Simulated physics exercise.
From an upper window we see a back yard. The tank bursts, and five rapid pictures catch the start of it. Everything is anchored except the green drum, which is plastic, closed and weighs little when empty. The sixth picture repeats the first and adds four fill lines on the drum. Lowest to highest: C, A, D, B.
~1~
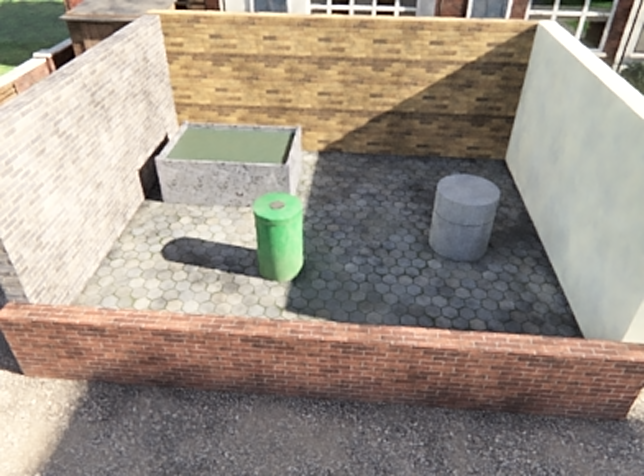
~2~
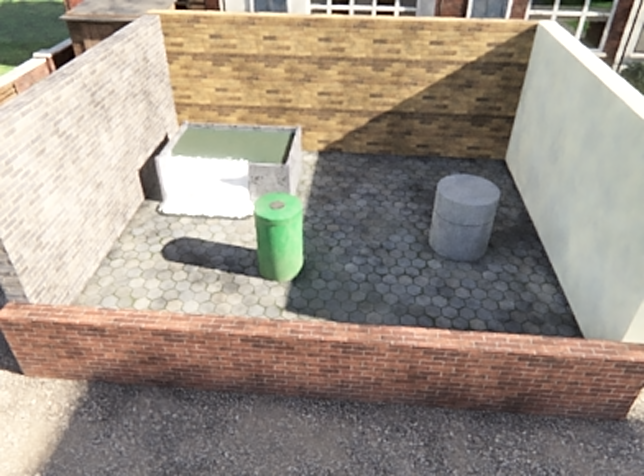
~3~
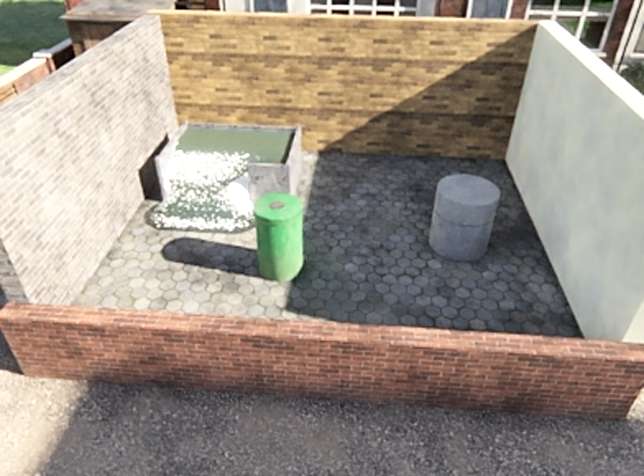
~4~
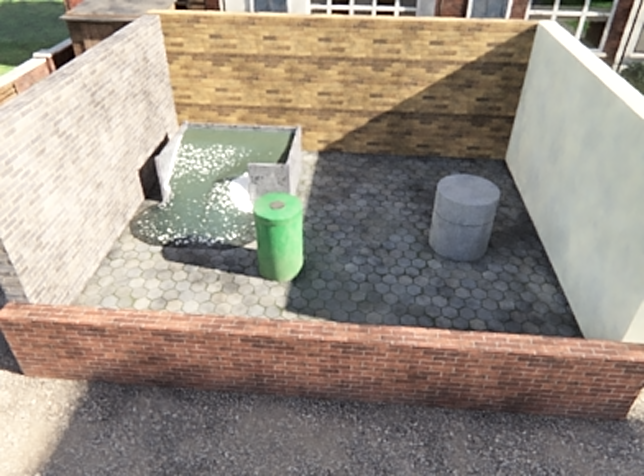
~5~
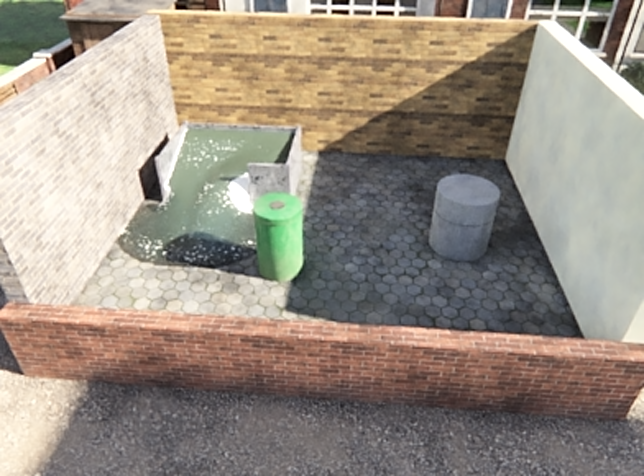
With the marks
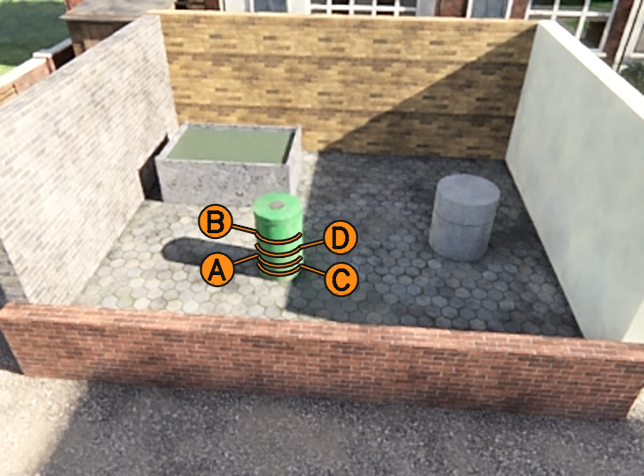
In a walled back yard, water bursts through the front of a stone tank and spreads across the paving beside a green drum.
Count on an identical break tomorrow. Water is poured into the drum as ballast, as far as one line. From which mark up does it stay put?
I would pick mark A.
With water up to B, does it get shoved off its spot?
No, not at all.
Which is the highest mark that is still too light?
C it is.
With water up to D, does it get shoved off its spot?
No.
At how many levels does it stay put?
Three of them.
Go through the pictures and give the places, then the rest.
Lid of the green drum at (277, 205); tank full, its middle at (233, 147).
Water covers 2 % of the ground, mostly out of sight from here.
Water covers 4 % of the ground and is seen nearest the drum at (234, 230).
Water covers 7 % of the ground and is seen nearest the drum at (245, 238).
Lid of the green drum at (277, 205); water covers 10 % of the ground and is seen nearest the drum at (245, 252).
On the marked copy, A at (276, 265); B at (275, 242); C at (277, 274); D at (276, 255); from the bottom up C, A, D, B.
Choosing A, it does not move.
Choosing B, it does not move.
Choosing C, it is pushed about half its own width away.
Choosing D, it does not move.
